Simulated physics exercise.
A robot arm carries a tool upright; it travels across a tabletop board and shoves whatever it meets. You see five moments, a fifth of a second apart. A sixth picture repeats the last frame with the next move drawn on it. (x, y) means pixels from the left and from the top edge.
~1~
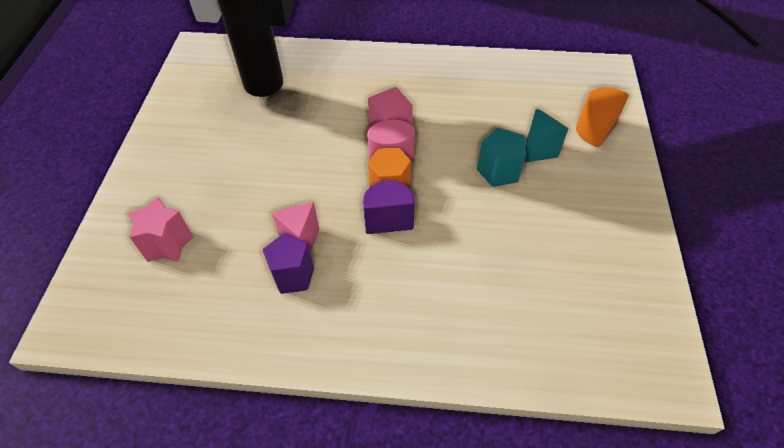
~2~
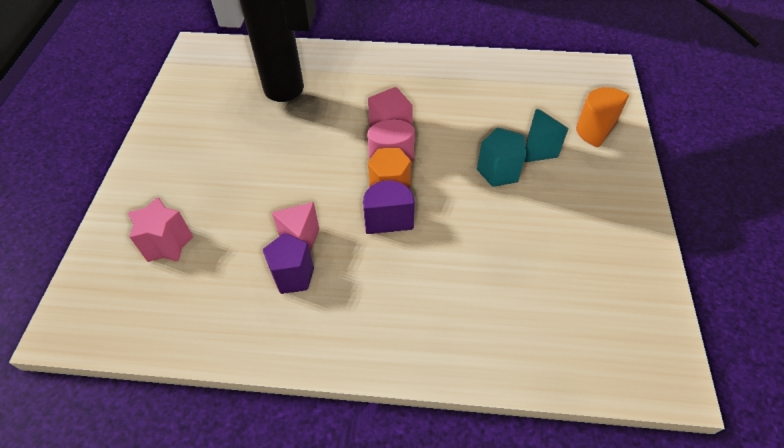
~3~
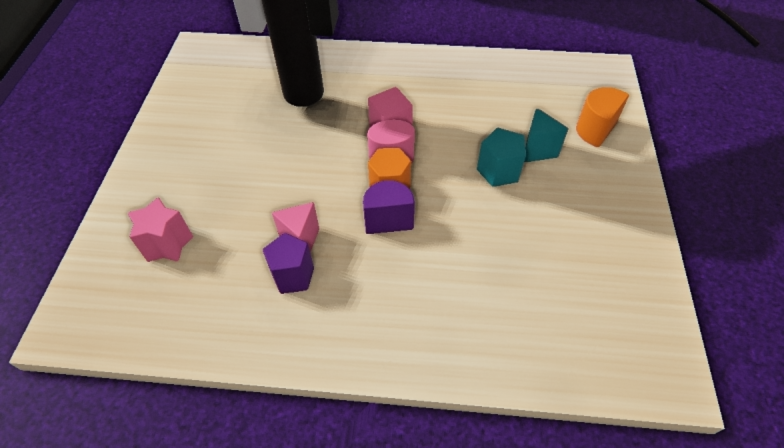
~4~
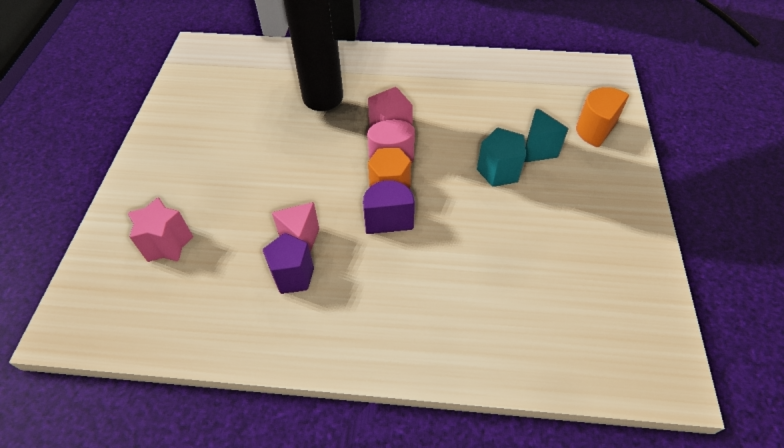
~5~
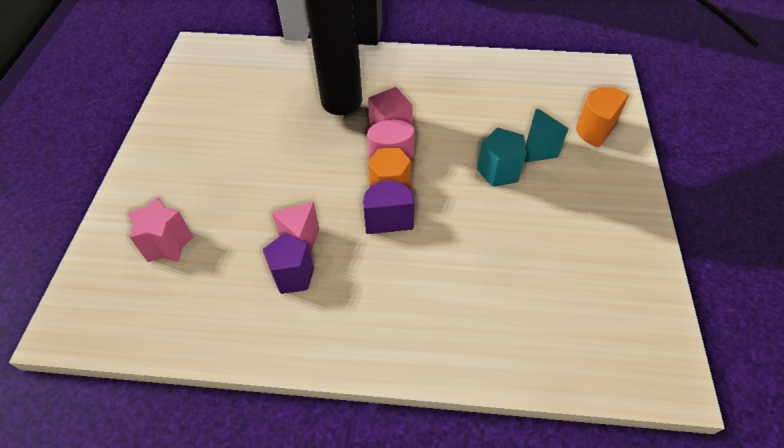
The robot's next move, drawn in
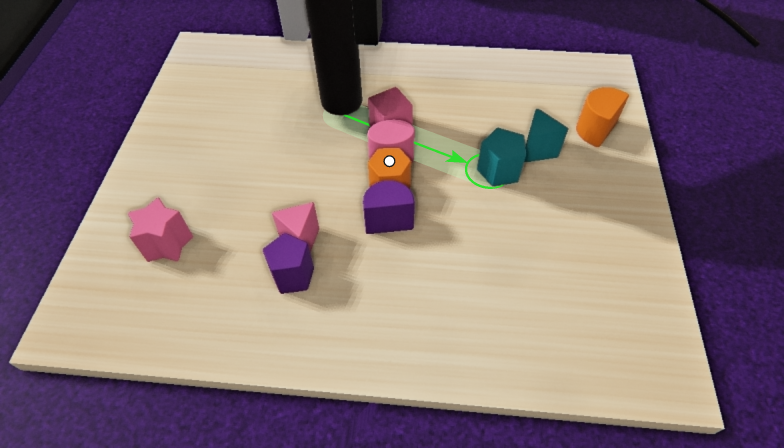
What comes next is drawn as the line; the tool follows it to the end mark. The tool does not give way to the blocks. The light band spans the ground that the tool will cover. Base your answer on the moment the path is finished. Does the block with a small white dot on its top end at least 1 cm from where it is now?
Yes.
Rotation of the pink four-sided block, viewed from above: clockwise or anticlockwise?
It goes anticlockwise.
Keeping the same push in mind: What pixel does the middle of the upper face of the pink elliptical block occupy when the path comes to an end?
Put as a pixel place, it's (427, 153).
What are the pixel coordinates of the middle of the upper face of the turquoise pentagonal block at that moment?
I'd say the turquoise pentagonal block ends with its top centre at (538, 150).
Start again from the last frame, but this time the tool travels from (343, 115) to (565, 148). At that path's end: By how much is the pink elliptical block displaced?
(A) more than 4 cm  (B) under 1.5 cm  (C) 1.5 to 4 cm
B: Under 1.5 cm.
The drawn path runs in a line from (343, 115) to (488, 171); the dot is on the orange hexagon.
On the path given first. One third of the way, tool at (389, 121); pink four-sided block at (428, 109), turned 35° anticlockwise.
Two thirds of the way, tool at (438, 140); orange hexagon at (395, 171), turned 35° clockwise; pink four-sided block at (479, 116), turned 85° anticlockwise; pink elliptical block at (425, 152), turned 65° clockwise.
At the end, tool at (491, 159); orange hexagon at (395, 171), turned 40° clockwise; pink four-sided block at (502, 114), turned 120° anticlockwise; pink elliptical block at (427, 153), turned 70° clockwise; turquoise pentagonal block at (538, 150), turned 20° anticlockwise.
